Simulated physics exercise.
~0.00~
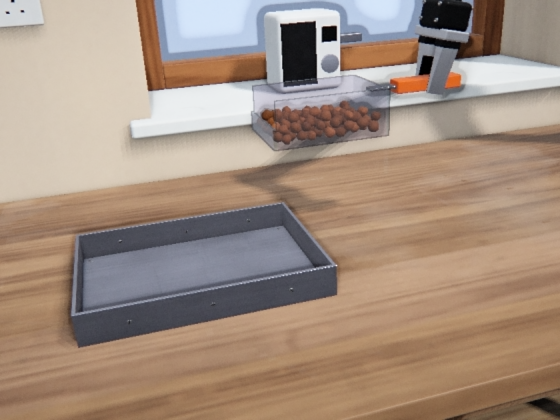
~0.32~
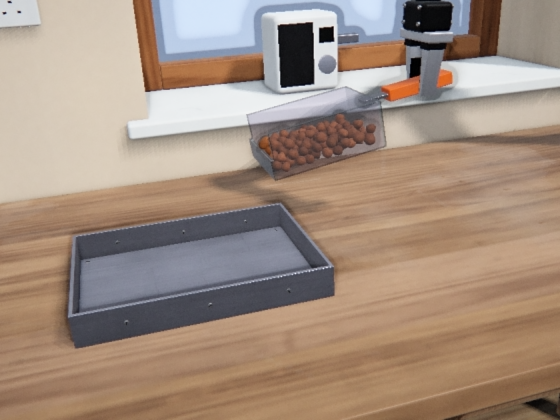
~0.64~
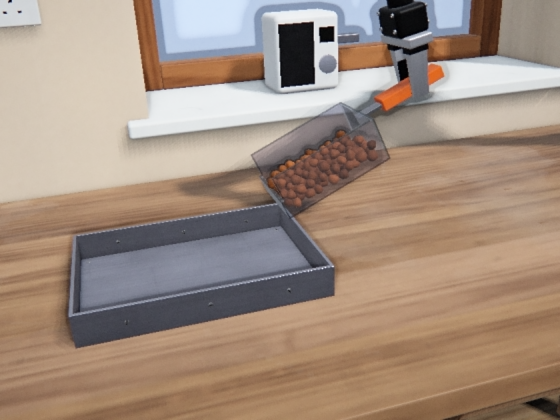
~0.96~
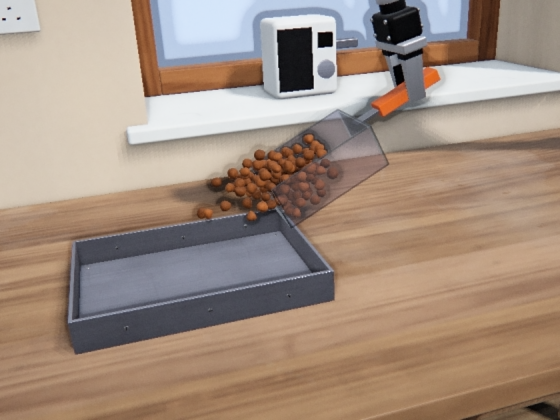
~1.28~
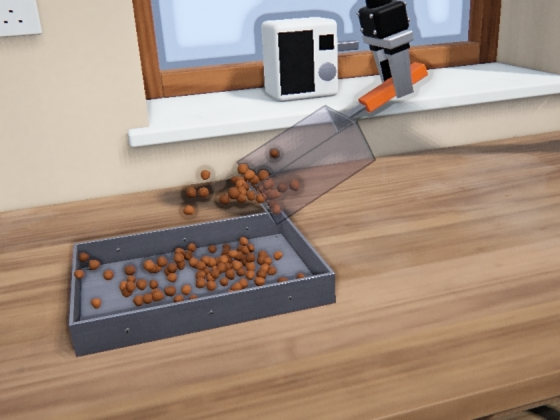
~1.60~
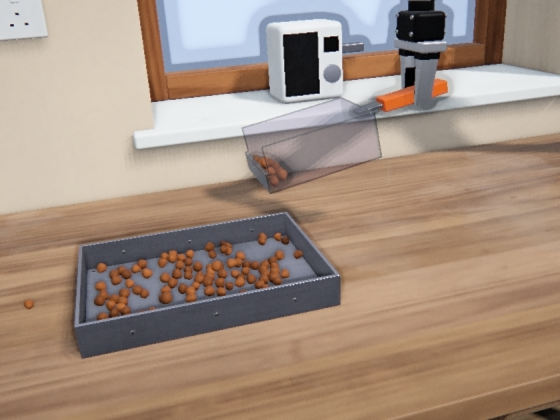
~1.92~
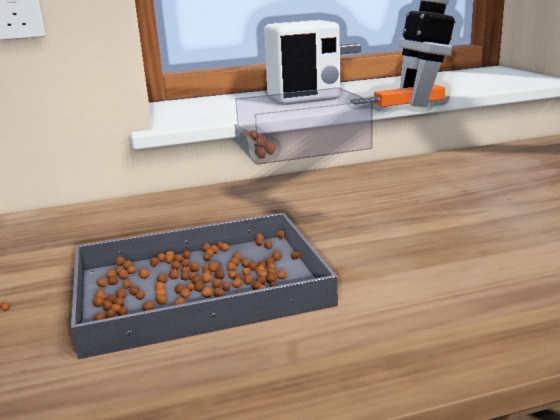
We see a robot gripper tilt a clear box of hazelnuts over a gray tray on a wooden table, pouring most of them in. The box then levels and lifts back, leaving a few nuts inside it and one stray on the table.
